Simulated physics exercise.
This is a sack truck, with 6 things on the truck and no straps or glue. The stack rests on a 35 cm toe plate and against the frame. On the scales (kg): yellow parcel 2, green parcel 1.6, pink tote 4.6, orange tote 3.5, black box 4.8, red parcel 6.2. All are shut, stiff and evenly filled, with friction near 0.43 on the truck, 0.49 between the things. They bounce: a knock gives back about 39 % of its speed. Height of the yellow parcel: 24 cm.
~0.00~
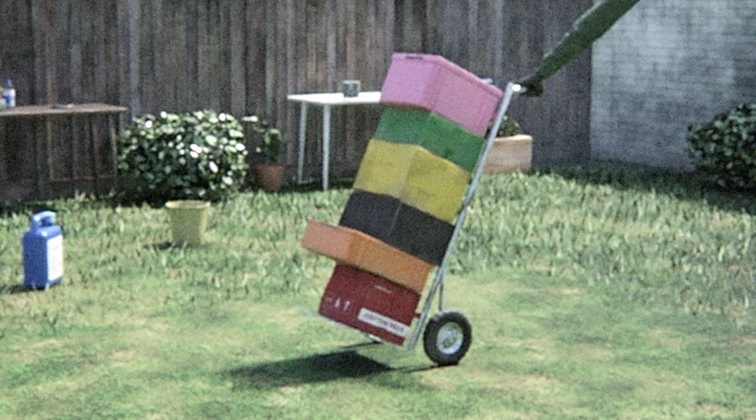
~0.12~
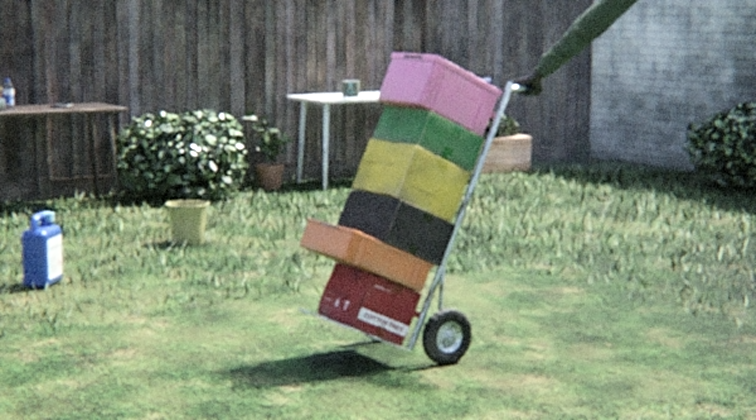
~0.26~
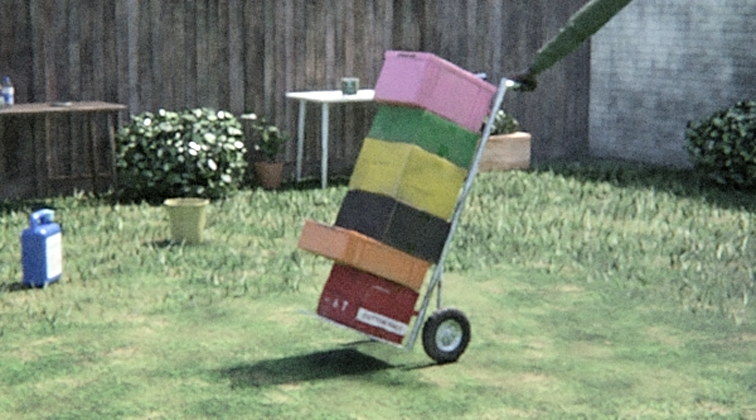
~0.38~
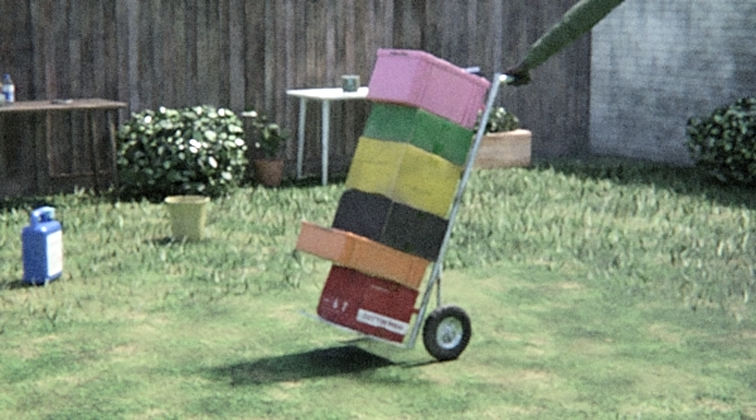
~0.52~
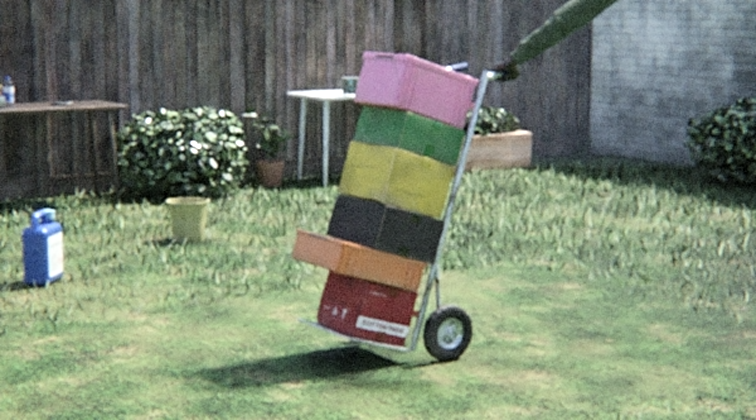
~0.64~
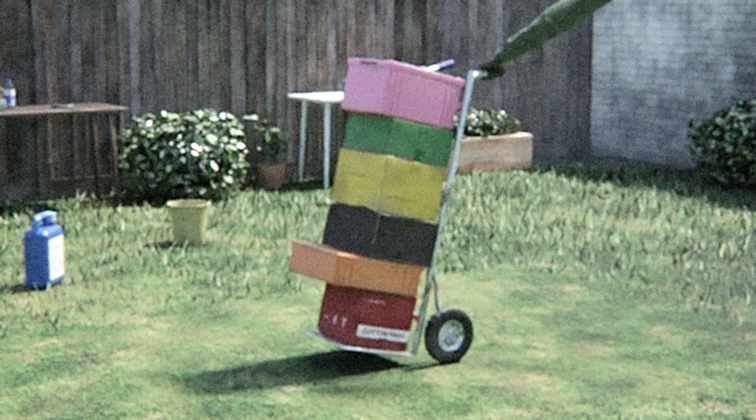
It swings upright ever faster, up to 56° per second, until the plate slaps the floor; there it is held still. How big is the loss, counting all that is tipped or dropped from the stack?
Tipped or gone: At least three.
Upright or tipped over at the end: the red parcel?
The red parcel is still upright.
By 1.64 s, truck upright; pink tote now dropped from the stack; green parcel rocked 34° off its seat near (282, 170); yellow parcel rocked 33° off its seat near (304, 208).
By 2.14 s, truck upright; yellow parcel, green parcel, orange tote and black box now dropped from the stack.
By 2.64 s, truck upright.
When it is over (3.9 s), dropped from the stack, yellow parcel, green parcel, pink tote, orange tote and black box; red parcel within 10 cm of the start. End places, in pixels of the last picture, yellow parcel near (84, 371).
